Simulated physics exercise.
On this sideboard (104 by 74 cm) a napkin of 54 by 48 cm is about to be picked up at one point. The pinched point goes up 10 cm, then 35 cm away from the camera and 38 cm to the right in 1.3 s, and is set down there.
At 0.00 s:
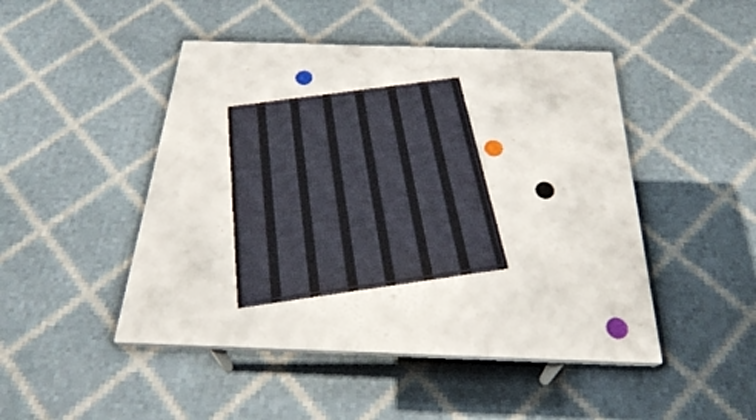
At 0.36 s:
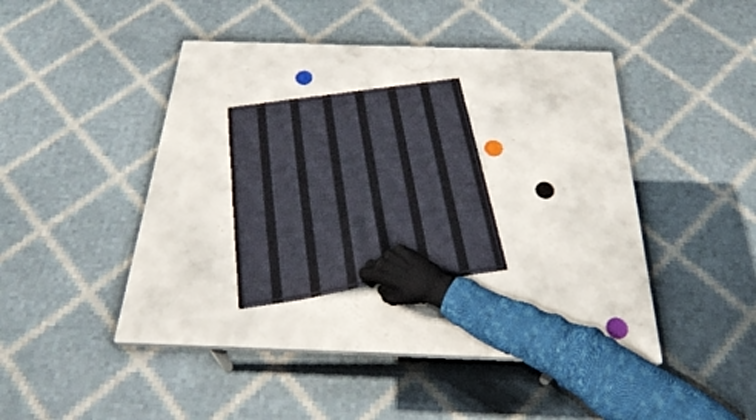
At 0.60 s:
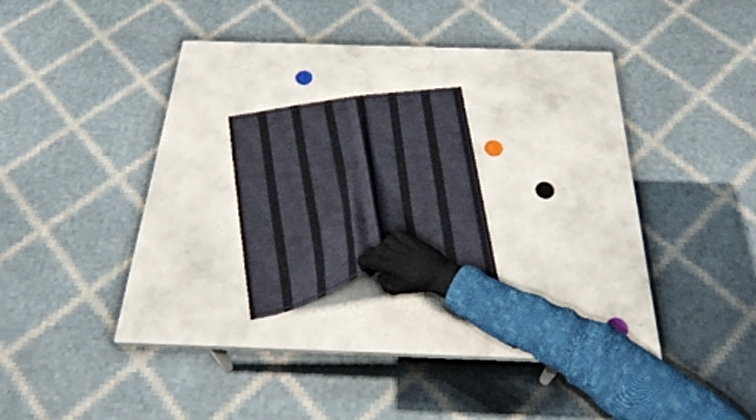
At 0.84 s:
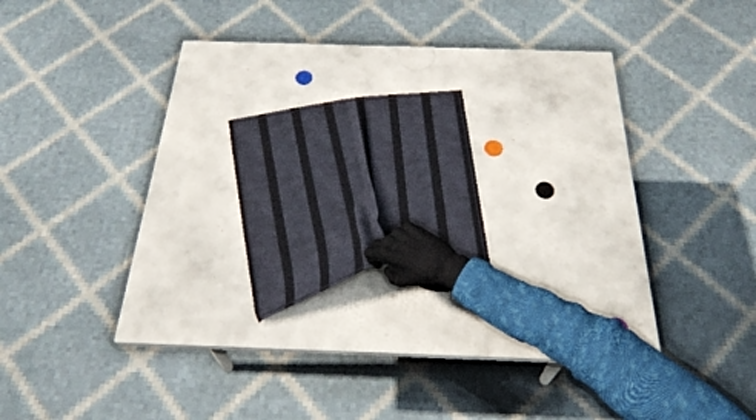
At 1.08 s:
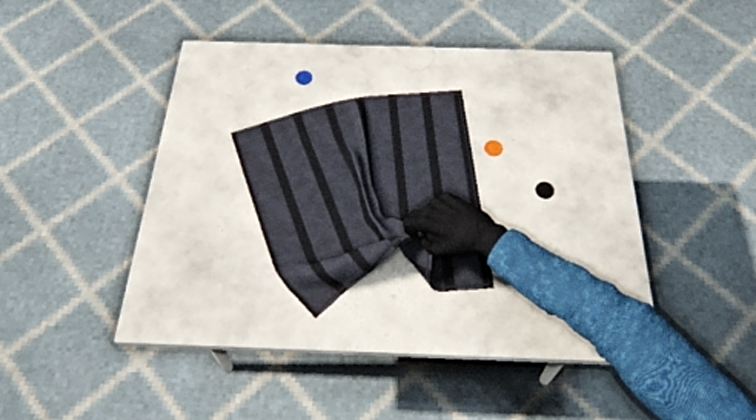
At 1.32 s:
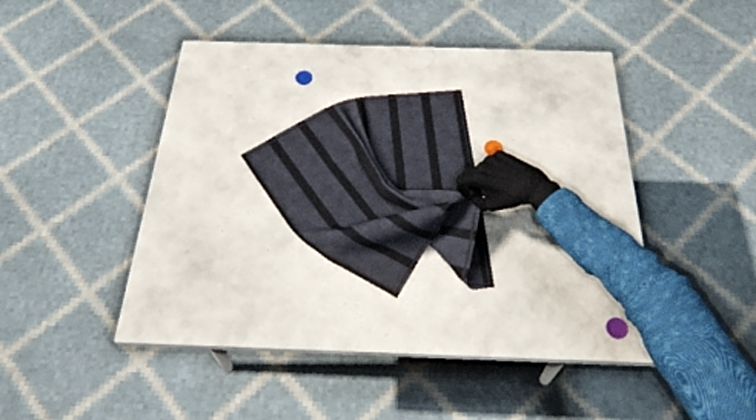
A black-gloved hand in a blue sleeve pinched the near edge of a dark striped napkin on a pale tabletop, lifted it slightly, and pulled it rightward and away, bunching the cloth into folds.
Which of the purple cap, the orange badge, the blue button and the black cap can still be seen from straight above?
In order: The purple cap stays uncovered; the orange badge gets covered; the blue button stays uncovered; the black cap ends under the cloth.
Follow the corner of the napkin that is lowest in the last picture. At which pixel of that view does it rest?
Near (538, 228).
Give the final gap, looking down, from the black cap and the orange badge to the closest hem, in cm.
Roughly 0 cm, 4 cm.
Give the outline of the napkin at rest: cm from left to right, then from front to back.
Some 52 cm across and 42 cm deep.
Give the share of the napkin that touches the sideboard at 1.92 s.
Some 55 per cent.
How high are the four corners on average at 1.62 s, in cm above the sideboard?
Some 0 cm up.
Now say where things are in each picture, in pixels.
The first picture shows purple cap (617, 328); orange badge (494, 148); blue button (304, 77); black cap (545, 190); napkin corners (238, 309) (228, 108) (459, 78) (508, 269); highest point 0 cm, lowest 0 cm.
The second picture shows napkin corners (239, 310) (228, 108); grip (375, 285); highest point 3 cm, lowest 0 cm.
The third picture shows napkin corners (251, 320) (228, 117); grip (374, 273); highest point 9 cm, lowest 0 cm.
The fourth picture shows napkin corners (259, 323) (229, 121); grip (381, 266); highest point 10 cm, lowest 0 cm.
The fifth picture shows napkin corners (316, 319) (231, 134); grip (418, 237); highest point 10 cm, lowest 0 cm.
The sixth picture shows napkin corners (397, 299) (241, 156) (461, 91) (494, 288); grip (469, 195); highest point 10 cm, lowest 0 cm.
By 1.6 s, 55 % of it is down, spanning 54 by 43 cm, above no small thing.
By 1.9 s, 55 % of it is down, spanning 53 by 43 cm, above black cap, orange badge.
By 2.2 s, 60 % of it is down, spanning 53 by 43 cm, above black cap, orange badge.
By 2.5 s, 65 % of it is down, spanning 53 by 43 cm, above black cap, orange badge.
By 3.5 s, 60 % of it is down, spanning 53 by 43 cm, above black cap, orange badge.
